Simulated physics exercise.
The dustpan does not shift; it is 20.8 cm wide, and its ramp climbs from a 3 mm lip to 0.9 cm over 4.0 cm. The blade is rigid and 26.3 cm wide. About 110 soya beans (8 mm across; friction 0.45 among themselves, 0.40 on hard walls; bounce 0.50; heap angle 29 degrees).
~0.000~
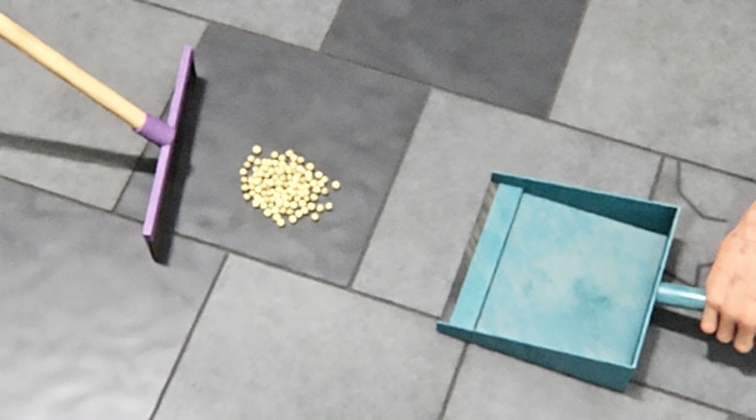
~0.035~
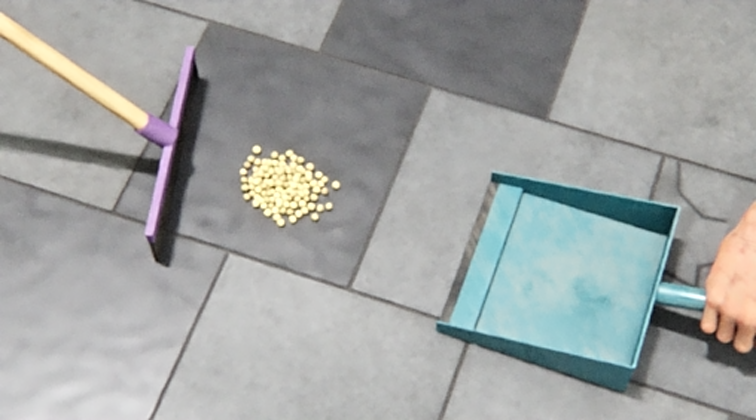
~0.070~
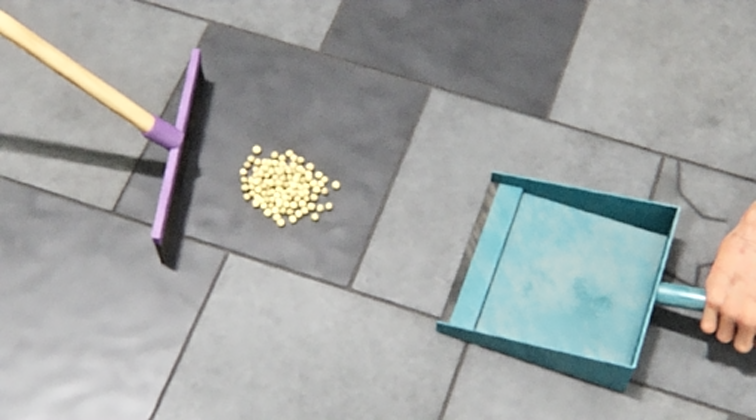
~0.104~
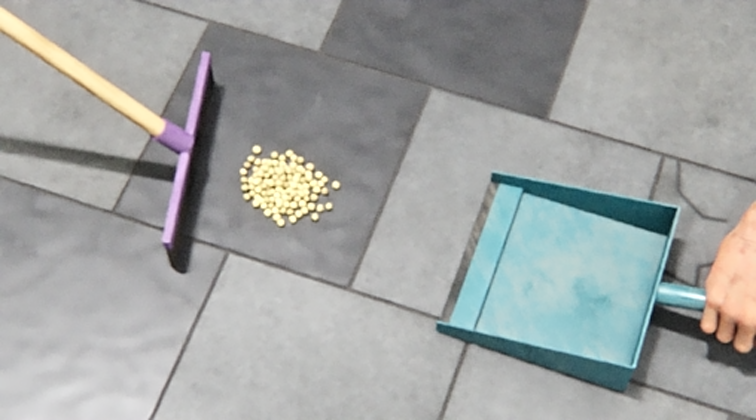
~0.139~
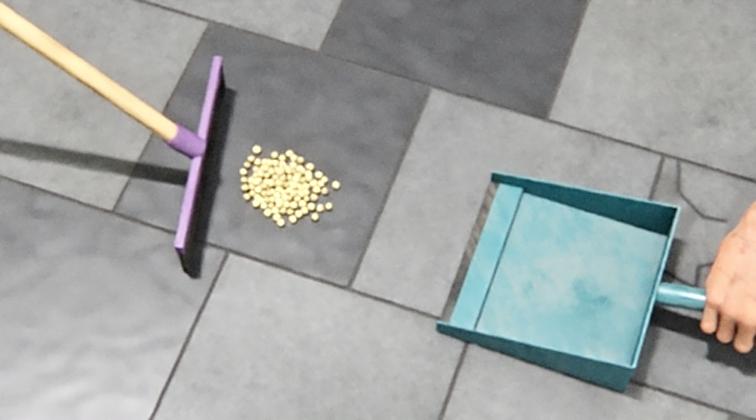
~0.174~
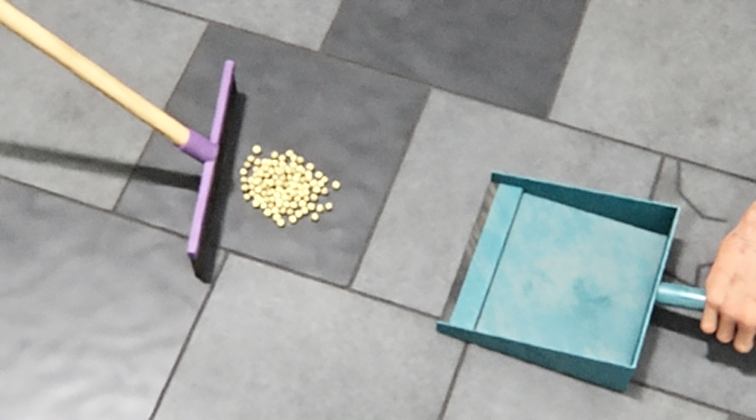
The clip opens on grey tiles with a purple blade on a wooden handle at left, a small heap of pale yellow beans, and a hand holding a teal dustpan at right. The blade slides a short way right, nearing the heap, while the beans and dustpan stay still.
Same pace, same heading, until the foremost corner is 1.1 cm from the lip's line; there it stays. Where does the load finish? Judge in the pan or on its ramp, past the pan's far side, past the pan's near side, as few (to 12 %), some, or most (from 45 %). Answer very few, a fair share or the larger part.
Pan very few, far side a fair share, near side very few.
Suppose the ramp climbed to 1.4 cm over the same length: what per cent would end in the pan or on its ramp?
Then about 0 per cent.
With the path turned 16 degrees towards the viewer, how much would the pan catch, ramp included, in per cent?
It would be near 0 per cent.
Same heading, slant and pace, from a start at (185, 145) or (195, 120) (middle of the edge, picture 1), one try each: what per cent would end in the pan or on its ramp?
Some 5 and 5 per cent.
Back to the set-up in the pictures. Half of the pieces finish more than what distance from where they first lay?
About 22 cm.
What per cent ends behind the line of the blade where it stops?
Roughly 0 per cent.
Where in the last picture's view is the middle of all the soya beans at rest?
Around (459, 228).
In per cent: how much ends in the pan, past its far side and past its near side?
Pan 0; far side 15; near side 0.
After 0.46 s, middle of the blade 18 cm from the lip; 0 % over the lip, far side 0 %, near side 0 %.
After 0.66 s, middle of the blade 9 cm from the lip; 0 % over the lip, far side 10 %, near side 0 %.
Then, at 0.97 s, middle of the blade 4 cm from the lip; 0 % over the lip, far side 15 %, near side 0 %.
At rest (1.4 s), pan 0 %, far side 15 %, near side 0 %, in front of the lip or behind the blade 80 %.
